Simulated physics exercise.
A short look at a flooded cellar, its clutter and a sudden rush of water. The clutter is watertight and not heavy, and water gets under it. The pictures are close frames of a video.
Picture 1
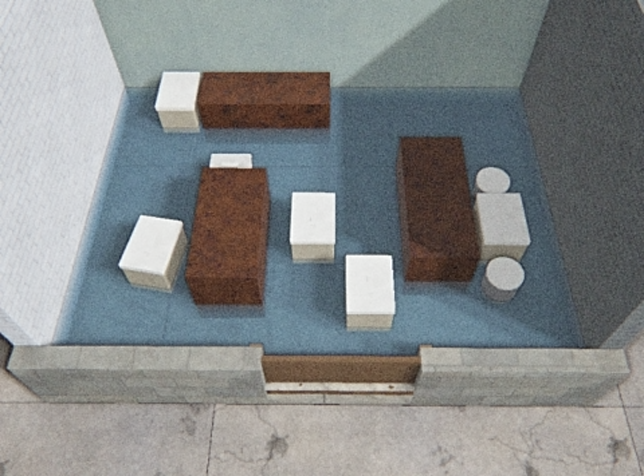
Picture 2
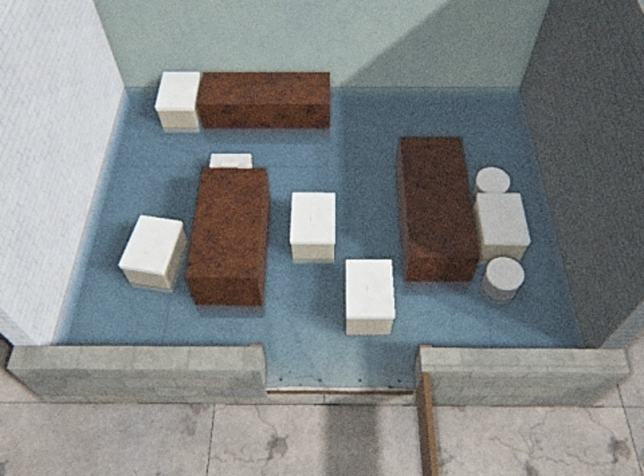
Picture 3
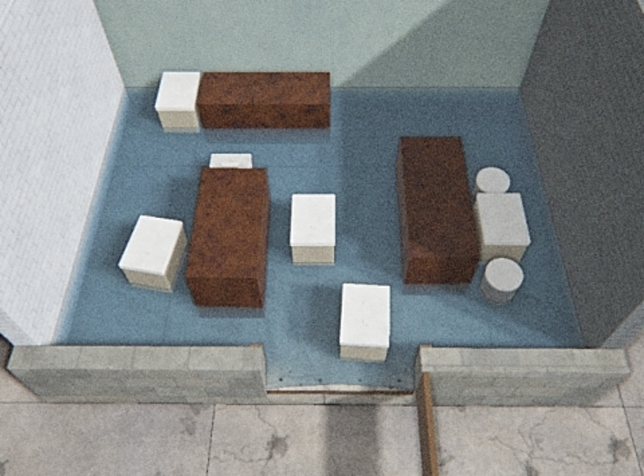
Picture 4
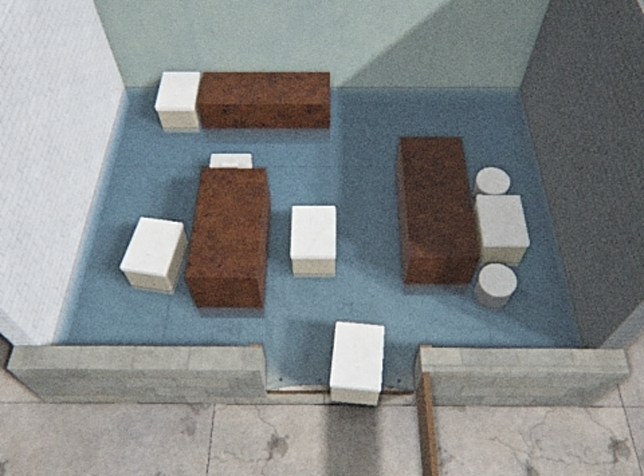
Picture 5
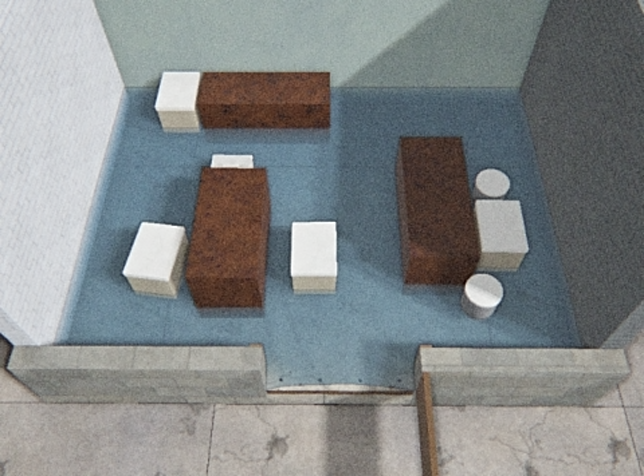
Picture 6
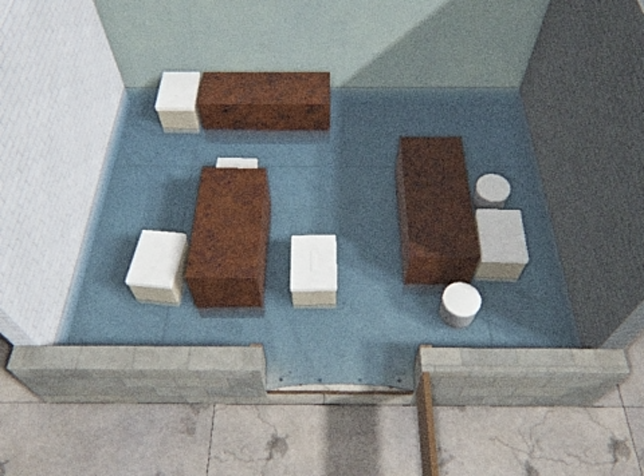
Brown and white blocks in a blue-floored room as the front barrier opens, a white block sliding out and others shifting forward.
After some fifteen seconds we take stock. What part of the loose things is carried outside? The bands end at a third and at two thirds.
That comes to at least two thirds.
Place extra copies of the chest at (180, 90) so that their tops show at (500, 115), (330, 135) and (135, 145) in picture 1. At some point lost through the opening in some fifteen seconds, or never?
As listed: No, through, still in.
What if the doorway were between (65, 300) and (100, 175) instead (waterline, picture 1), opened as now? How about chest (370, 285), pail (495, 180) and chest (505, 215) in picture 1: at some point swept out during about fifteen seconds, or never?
In that order: Yes, no, inside.
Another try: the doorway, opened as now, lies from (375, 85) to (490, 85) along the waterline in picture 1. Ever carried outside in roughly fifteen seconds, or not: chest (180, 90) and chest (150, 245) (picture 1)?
In that order: Kept in, inside.
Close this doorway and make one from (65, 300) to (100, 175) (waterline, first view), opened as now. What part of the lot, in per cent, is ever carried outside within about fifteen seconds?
Some 50 per cent.
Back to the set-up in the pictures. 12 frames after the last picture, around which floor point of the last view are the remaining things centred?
Near (308, 256).
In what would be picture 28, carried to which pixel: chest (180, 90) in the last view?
Close to (190, 139).
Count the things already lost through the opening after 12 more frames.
That makes 4.
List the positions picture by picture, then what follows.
A pail at (506, 273), afloat; a chest at (313, 216), afloat; 0 of 8 have shifted, in the first picture.
A pail at (506, 273) floats; a chest at (313, 216), afloat; 0 of 8 have shifted, in the second picture.
A pail at (505, 274) floats; a chest at (313, 218) floats; 1 of 8 have shifted, in the third picture.
A pail at (498, 279), afloat, close to its start; a chest at (313, 230), afloat, close to its start; 3 of 8 have shifted, in the fourth picture.
A pail at (484, 290), afloat, close to its start; a chest at (314, 247) floats, close to its start; 5 of 8 have shifted, in the fifth picture.
A pail at (462, 299) floats, a stride from its start; a chest at (314, 261) floats, a stride from its start; 7 of 8 have shifted, in the sixth picture.
A moment on, 1 of 8 are out; 7 afloat.
Next, 4 of 8 are out; 4 afloat.
Later, 7 of 8 are out; 1 afloat.
In the end, 7 of 8 are out; 1 afloat.
